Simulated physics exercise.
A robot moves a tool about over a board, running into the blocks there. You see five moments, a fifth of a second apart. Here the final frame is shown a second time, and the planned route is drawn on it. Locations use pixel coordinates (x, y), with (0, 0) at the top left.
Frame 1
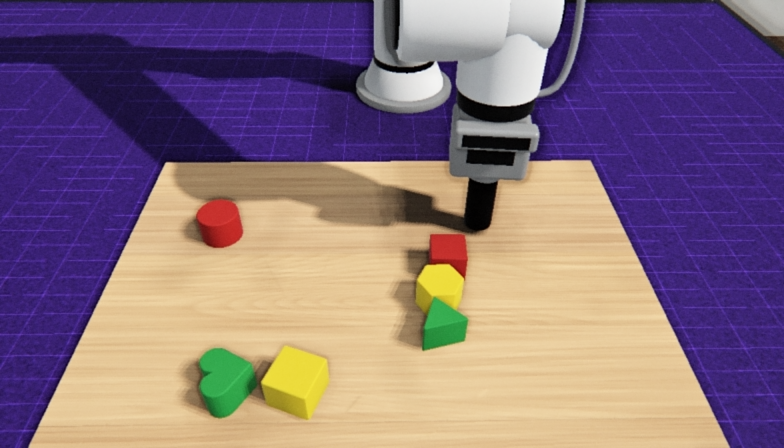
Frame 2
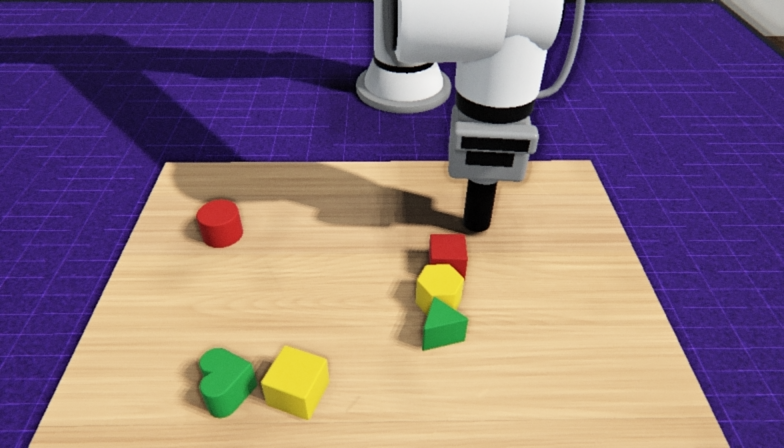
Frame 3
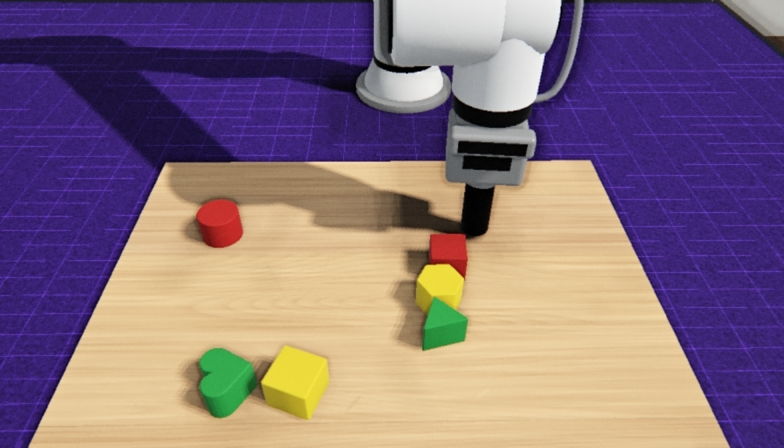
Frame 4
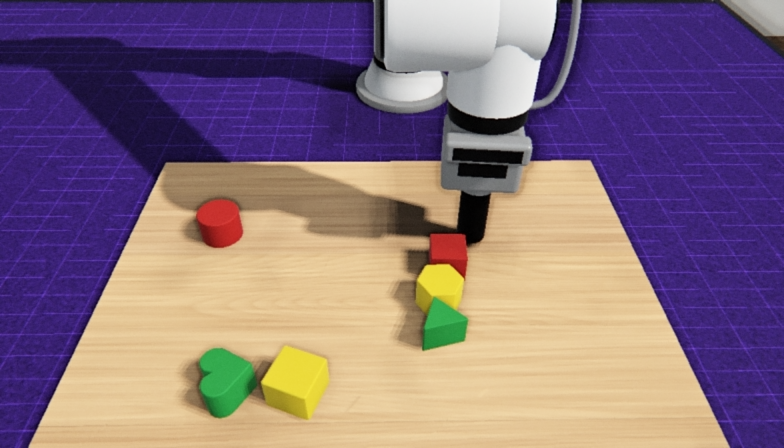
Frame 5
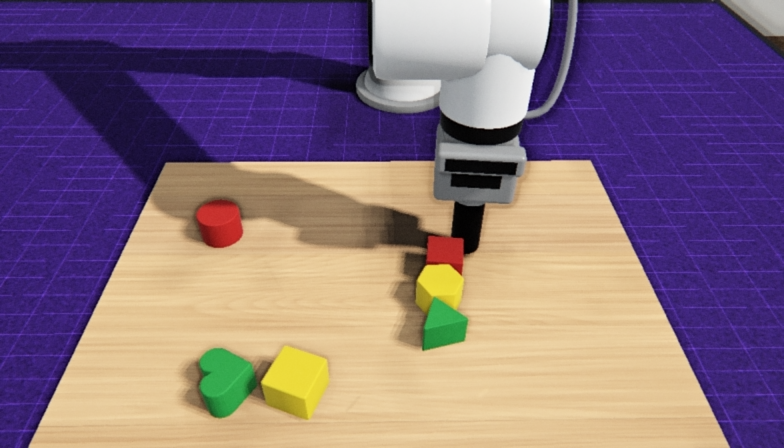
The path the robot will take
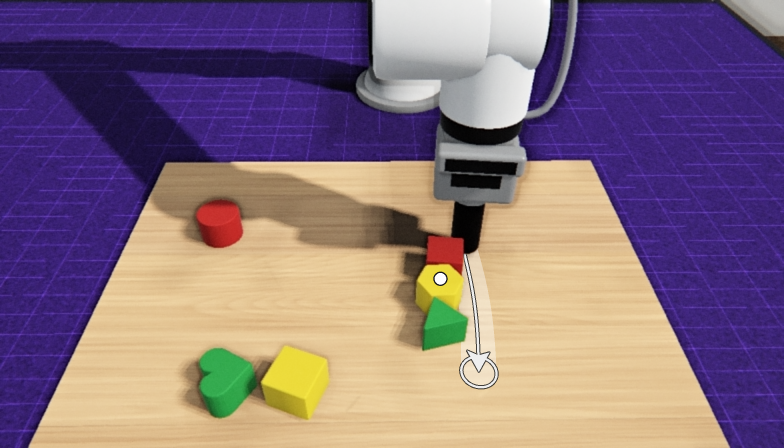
On a wooden board with scattered red, yellow and green blocks, a robot arm moved its black tool slightly down and to the left, then nudged the red square a tiny bit left.
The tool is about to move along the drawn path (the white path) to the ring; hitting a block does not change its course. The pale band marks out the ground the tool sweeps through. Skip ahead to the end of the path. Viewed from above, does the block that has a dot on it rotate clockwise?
Going by the path, no.
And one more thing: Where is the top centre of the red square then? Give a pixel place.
At roughly (439, 262).
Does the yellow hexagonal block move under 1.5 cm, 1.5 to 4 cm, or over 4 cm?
Final distance: 1.5 to 4 cm.
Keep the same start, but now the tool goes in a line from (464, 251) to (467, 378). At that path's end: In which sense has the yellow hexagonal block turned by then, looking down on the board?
Overhead view: Anti-clockwise.
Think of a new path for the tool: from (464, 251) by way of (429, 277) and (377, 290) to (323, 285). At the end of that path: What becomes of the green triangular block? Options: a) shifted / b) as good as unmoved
I choose a.
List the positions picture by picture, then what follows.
In the first picture, lower end of the tool (477, 222), tops of blocks, yellow hexagonal block (440, 279), green triangular block (443, 314), red square (449, 246).
In the second picture, tool (477, 223), blocks as before.
In the third picture, tool (474, 227), blocks as before.
In the fourth picture, tool (470, 234), blocks as before.
In the fifth picture, tool (464, 244), yellow hexagonal block (440, 279), green triangular block (443, 314), red square (446, 249).
The drawn path runs from (464, 251) by way of (472, 286) and (477, 326) to (479, 372); the dot is on the yellow hexagonal block.
What follows on the original path. One third of the way, tool (473, 280); yellow hexagonal block (417, 291), turned 30° anticlockwise; green triangular block (442, 322), turned 30° anticlockwise; red square (439, 262), turned 70° clockwise.
Two thirds of the way, tool (478, 320); yellow hexagonal block (416, 292), turned 30° anticlockwise; green triangular block (442, 322), turned 30° anticlockwise; red square (439, 262), turned 75° clockwise.
At the end, tool (480, 366); yellow hexagonal block (416, 292), turned 30° anticlockwise; green triangular block (438, 327); red square (439, 262), turned 75° clockwise.
